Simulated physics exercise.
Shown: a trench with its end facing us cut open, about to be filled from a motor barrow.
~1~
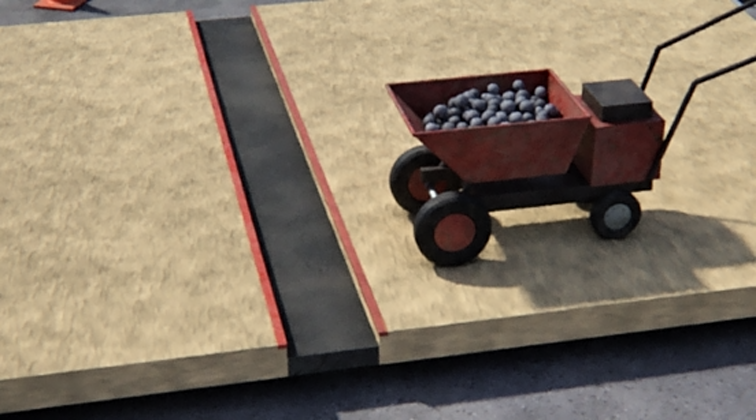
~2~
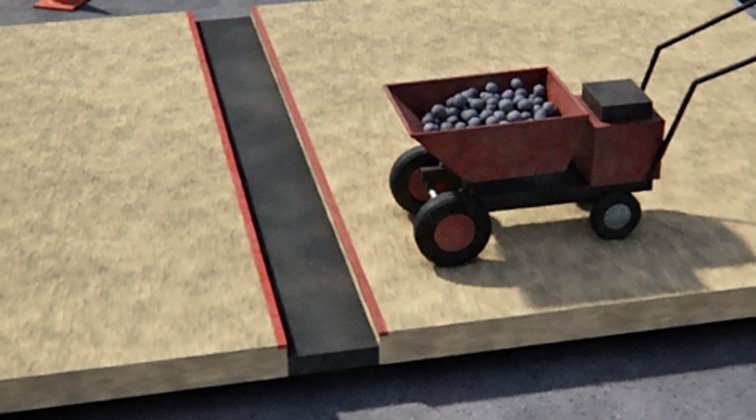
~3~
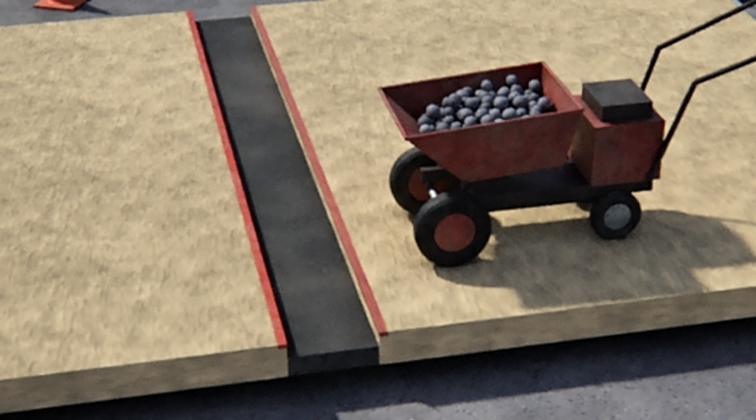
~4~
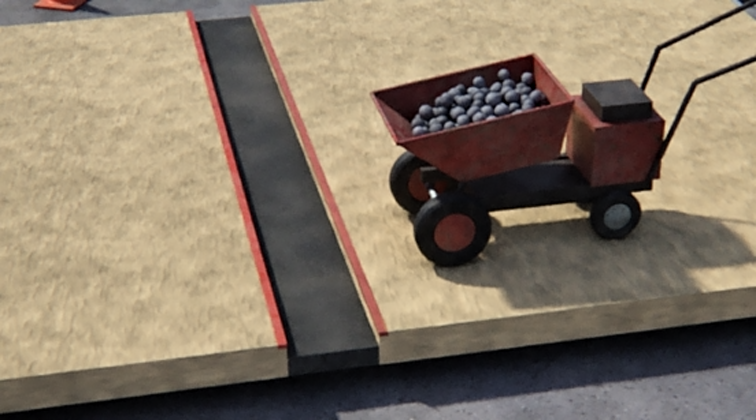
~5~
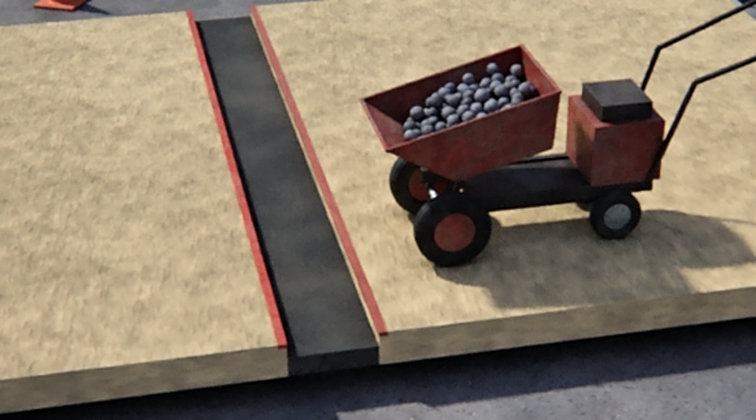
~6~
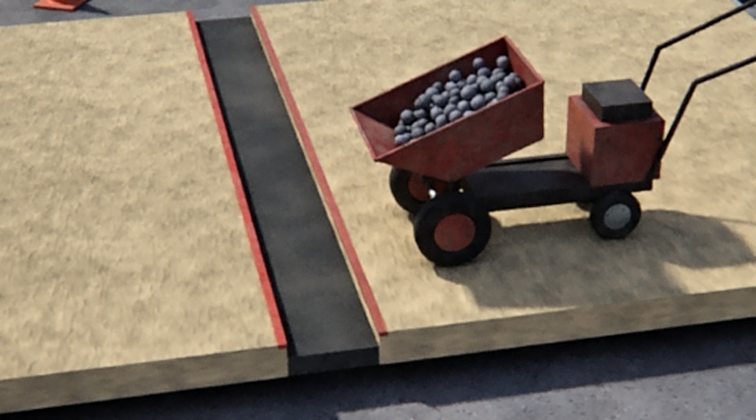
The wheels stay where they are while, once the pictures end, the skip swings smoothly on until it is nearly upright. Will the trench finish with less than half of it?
No, more than half.
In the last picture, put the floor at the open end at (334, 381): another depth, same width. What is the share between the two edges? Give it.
Close to 100 per cent, I reckon.
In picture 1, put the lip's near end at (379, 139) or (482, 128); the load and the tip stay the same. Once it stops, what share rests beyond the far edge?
About 40 %, then 0 %.
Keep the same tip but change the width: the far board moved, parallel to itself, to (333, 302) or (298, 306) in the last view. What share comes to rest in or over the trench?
I'd put it near 10 in a hundred, then near 40 in a hundred.
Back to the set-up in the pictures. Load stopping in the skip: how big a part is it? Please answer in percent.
Some 20 in a hundred.
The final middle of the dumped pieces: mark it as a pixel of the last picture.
Last view, centre at rest - approx. (287, 253).
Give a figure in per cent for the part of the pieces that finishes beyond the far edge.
Around 10 %.
Soon, skip tipped steeply; all in the skip.
A while on, skip tipped right over; about half in the skip; about half in or heaped over the trench; a stray few beyond it; a stray few falling.
Towards the end, skip tipped right over; about a quarter in the skip; about two thirds in or heaped over the trench; a small part beyond it.
Finally, skip tipped right over; about a quarter in the skip; about two thirds in or heaped over the trench; a small part beyond it.
